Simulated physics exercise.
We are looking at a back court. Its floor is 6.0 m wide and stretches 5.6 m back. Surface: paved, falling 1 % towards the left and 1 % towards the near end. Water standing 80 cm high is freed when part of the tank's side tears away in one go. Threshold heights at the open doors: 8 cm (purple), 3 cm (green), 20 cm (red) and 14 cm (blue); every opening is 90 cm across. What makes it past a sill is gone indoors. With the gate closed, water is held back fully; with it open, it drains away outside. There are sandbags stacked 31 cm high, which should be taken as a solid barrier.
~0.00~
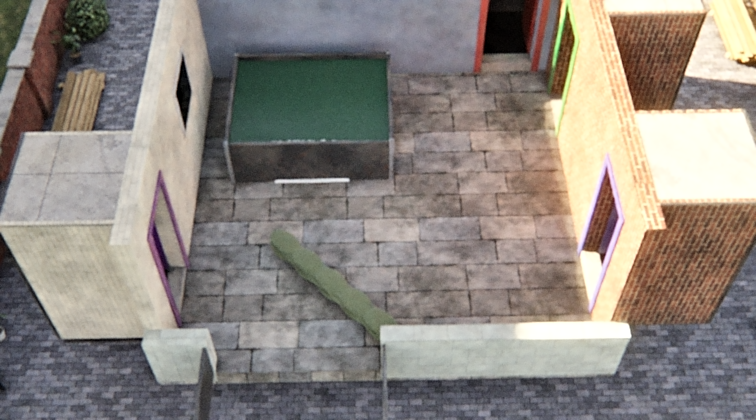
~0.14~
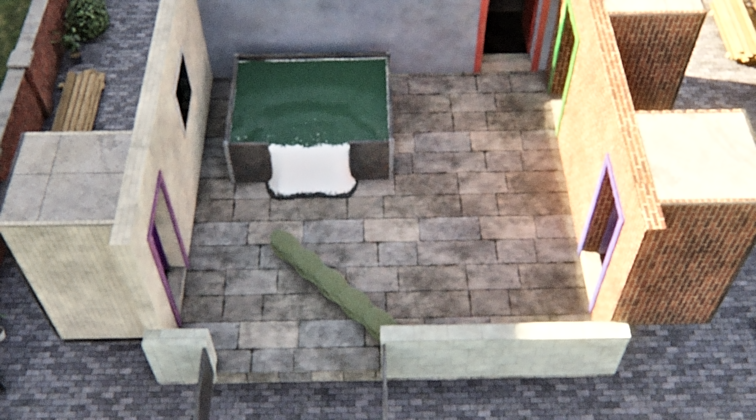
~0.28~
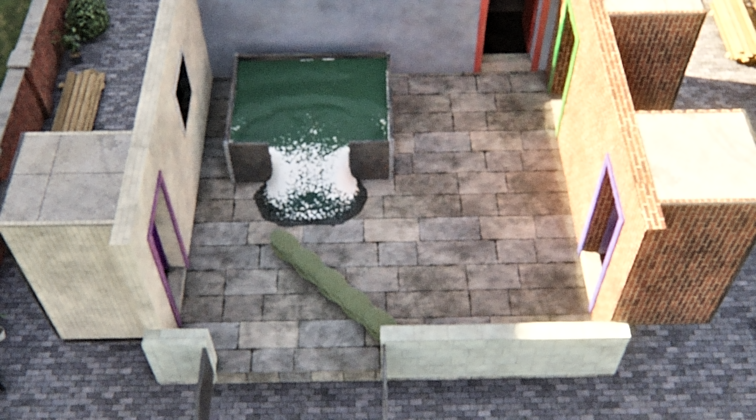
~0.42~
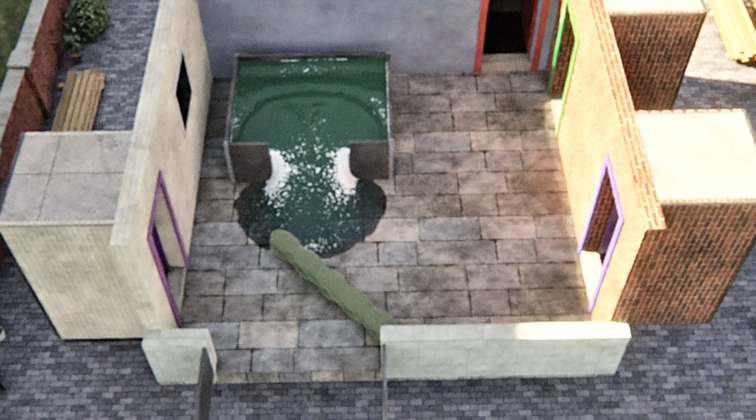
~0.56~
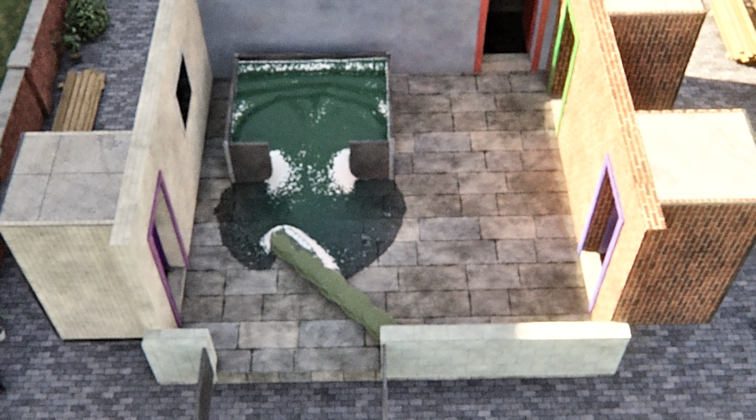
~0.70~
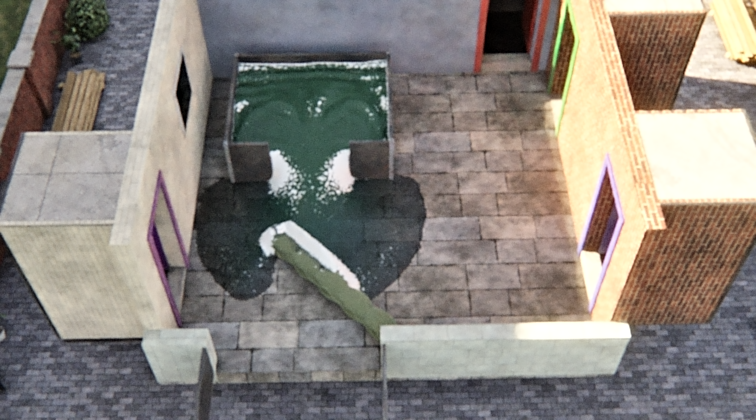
In a paved back court, the front of a tank of green water gave way, and the water poured out foaming, spread across the floor and washed around the near sandbags.
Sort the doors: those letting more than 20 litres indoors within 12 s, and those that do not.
The purple door is among those letting more in; the green door is among those letting more in; the red door is among those that do not; the blue door is among those letting more in.
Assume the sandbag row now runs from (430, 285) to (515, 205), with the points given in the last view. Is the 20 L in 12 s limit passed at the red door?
At red, compared with that limit: Limit not reached.
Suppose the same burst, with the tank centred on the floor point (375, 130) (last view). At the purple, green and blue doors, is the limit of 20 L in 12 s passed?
Against the limit, the purple door stays within it, the green door exceeds it and the blue door exceeds it.
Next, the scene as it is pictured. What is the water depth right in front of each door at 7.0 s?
Readings (cm): Purple = 13; green = 5; red = 14; blue = 14.
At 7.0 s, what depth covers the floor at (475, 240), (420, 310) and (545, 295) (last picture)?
First spot near 6 cm, second near 7 cm, third near 15 cm.
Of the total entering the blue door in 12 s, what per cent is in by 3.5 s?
35 per cent, roughly.
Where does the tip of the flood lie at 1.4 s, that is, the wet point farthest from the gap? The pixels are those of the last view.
Roughly at pixel (509, 350).
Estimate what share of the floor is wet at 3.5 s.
Covered: Roughly 65 %.
After 1.4 s water covers 40 % of the floor and is deepest (50 cm) near (296, 240); purple door 20 cm at the sill, 8 L in, green door not reached, red door not reached, blue door not reached.
After 2.2 s water covers 50 % of the floor and is deepest (60 cm) near (584, 337); purple door 21 cm at the sill, 74 L in, green door not reached, red door not reached, blue door 12 cm at the sill, 0 L in.
After 3.5 s water covers 65 % of the floor and is deepest (35 cm) near (534, 350); purple door 18 cm at the sill, 142 L in, green door 3 cm at the sill, 0 L in, red door not reached, blue door 27 cm at the sill, 55 L in.
After 7.0 s water covers 95 % of the floor and is deepest (20 cm) near (214, 78); purple door 13 cm at the sill, 224 L in, green door 5 cm at the sill, 2 L in, red door 14 cm at the sill, 0 L in, blue door 14 cm at the sill, 160 L in.
After 12.0 s water covers 95 % of the floor and is deepest (15 cm) near (419, 352); purple door 11 cm at the sill, 254 L in, green door 8 cm at the sill, 79 L in, red door 8 cm at the sill, 0 L in, blue door 8 cm at the sill, 161 L in.
